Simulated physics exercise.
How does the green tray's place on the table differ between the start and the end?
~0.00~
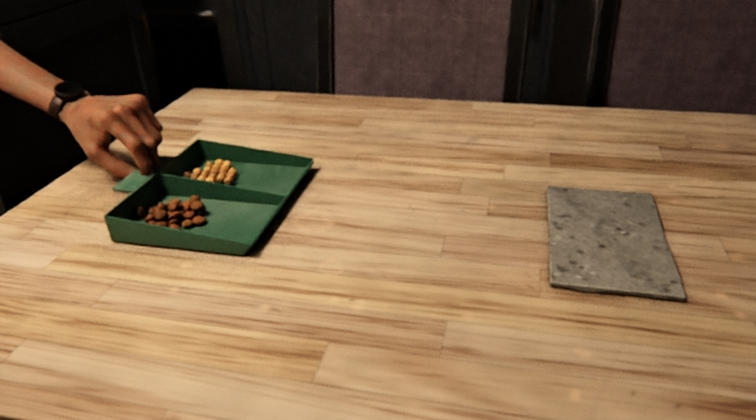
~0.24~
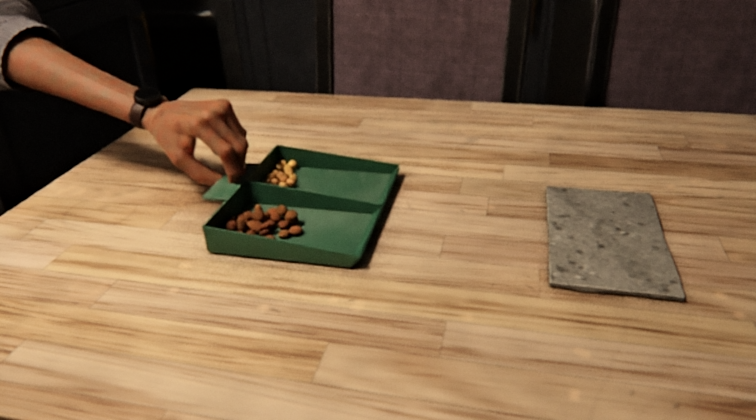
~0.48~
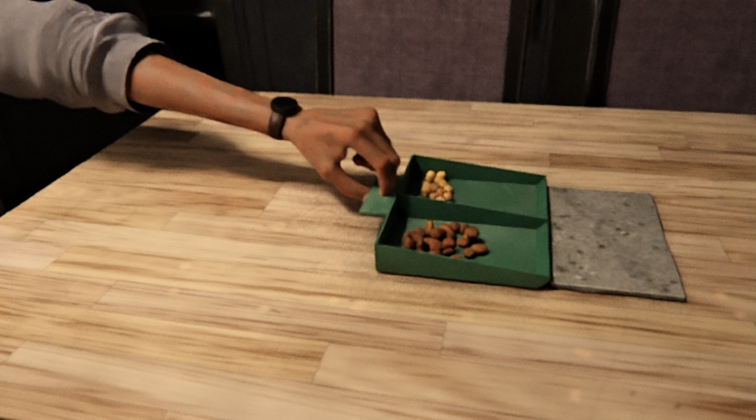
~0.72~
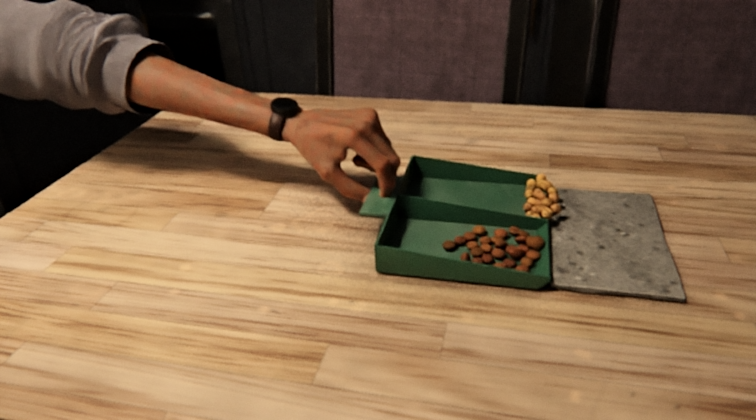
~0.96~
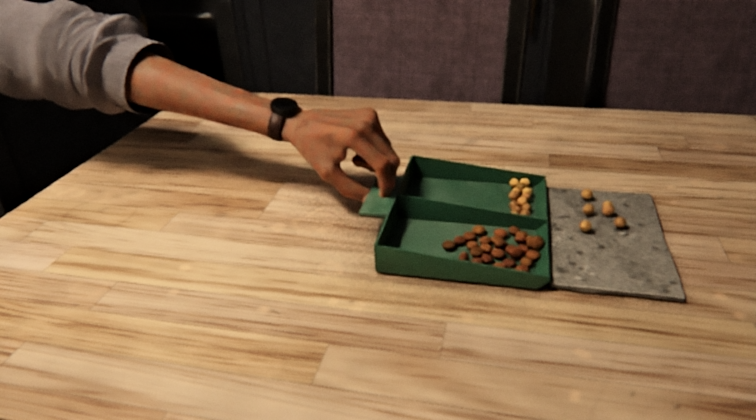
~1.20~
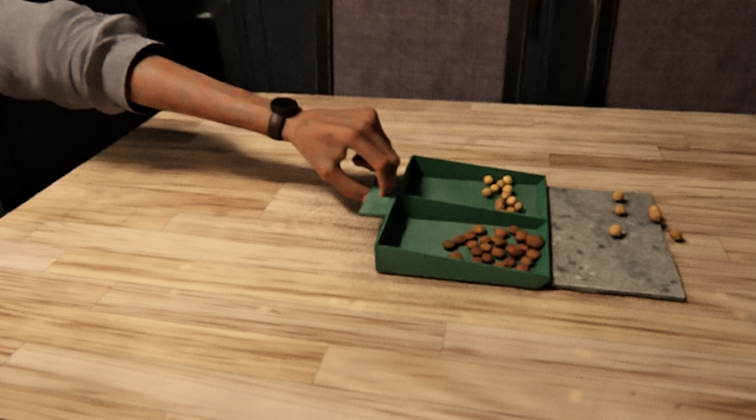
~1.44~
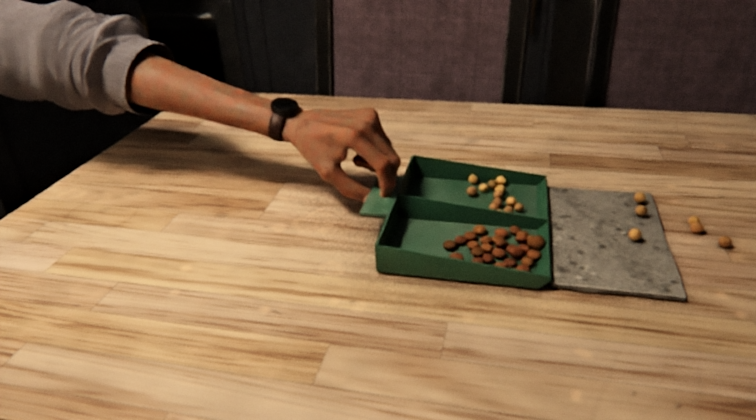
At the start the tray sits on the left side of the table, well away from the grey slab. By the end it is farther right, resting against the slab's left edge.
